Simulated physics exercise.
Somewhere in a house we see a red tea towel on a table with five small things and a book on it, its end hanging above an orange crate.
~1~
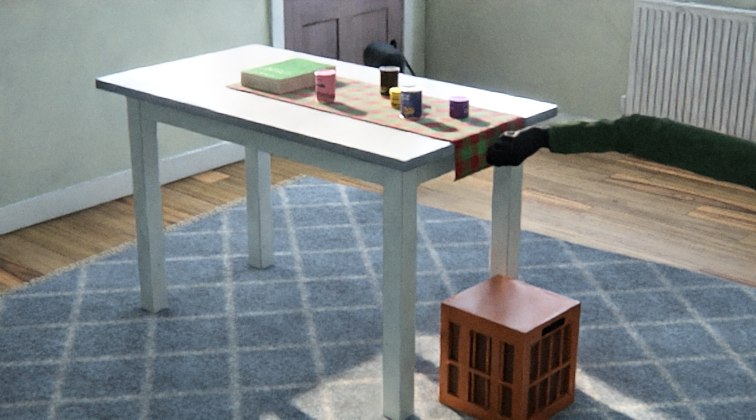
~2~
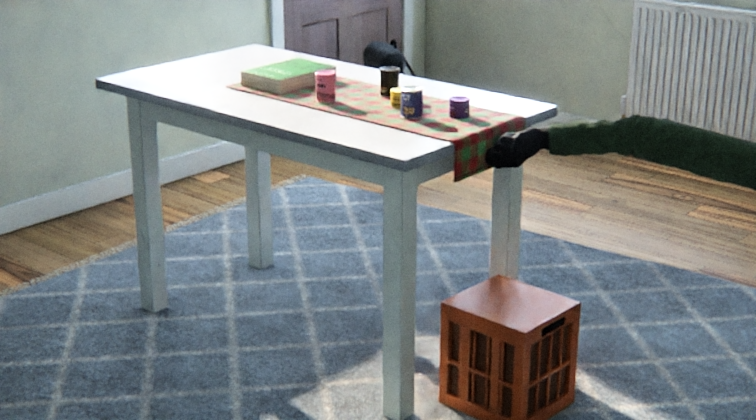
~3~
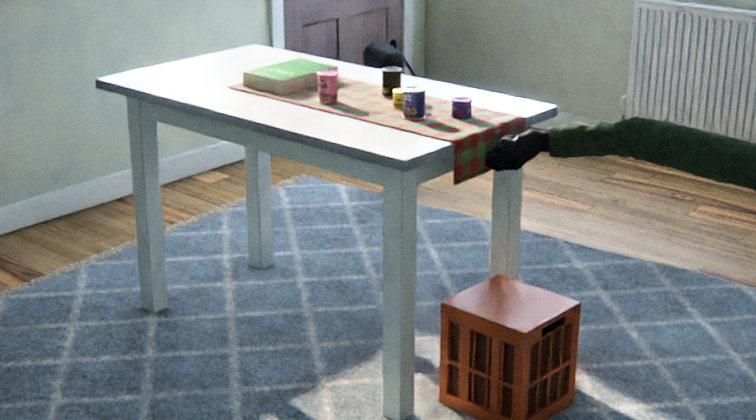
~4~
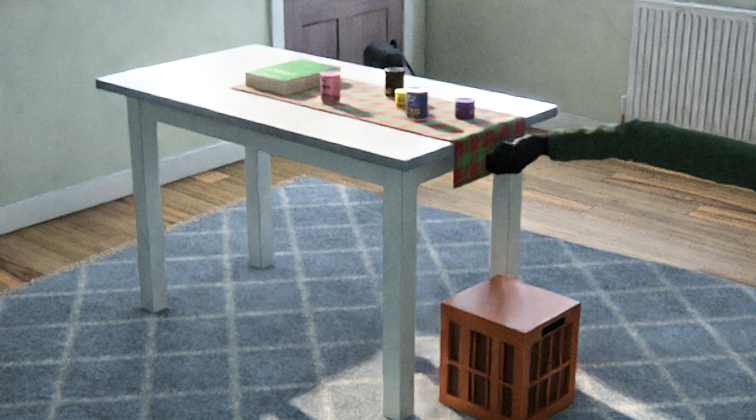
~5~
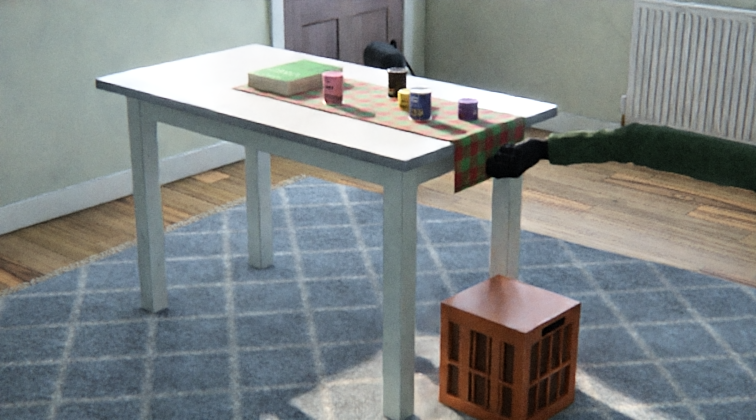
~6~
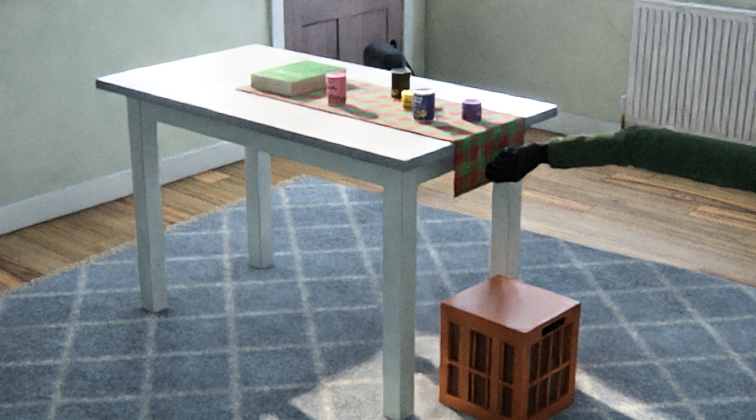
A black-gloved hand slowly pulled a checked red cloth a little further over the table's right edge, above an orange crate, and the book and five small containers on it shifted slightly right.
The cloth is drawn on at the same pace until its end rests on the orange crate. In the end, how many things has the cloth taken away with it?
The cloth has taken away three things.
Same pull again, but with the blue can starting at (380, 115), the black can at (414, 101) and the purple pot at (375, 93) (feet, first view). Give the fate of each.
The blue can is lost, the black can is lost, the purple pot stays aboard.
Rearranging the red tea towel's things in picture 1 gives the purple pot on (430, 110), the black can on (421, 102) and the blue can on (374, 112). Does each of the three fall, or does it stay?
Purple pot: Lost. Black can: Lost. Blue can: Lost.
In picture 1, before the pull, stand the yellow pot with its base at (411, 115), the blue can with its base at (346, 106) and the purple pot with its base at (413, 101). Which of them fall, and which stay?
The yellow pot is off the top, the blue can is still on top, the purple pot is off the top.
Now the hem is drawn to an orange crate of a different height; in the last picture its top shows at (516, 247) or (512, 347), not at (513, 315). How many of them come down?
The count comes out 1 and 4.
A little later, hem near (490, 247); purple pot gone.
Next, hem near (490, 282); purple pot and blue can gone.
When it is over, hem on the crate; purple pot, blue can and yellow pot gone. It carries off three.
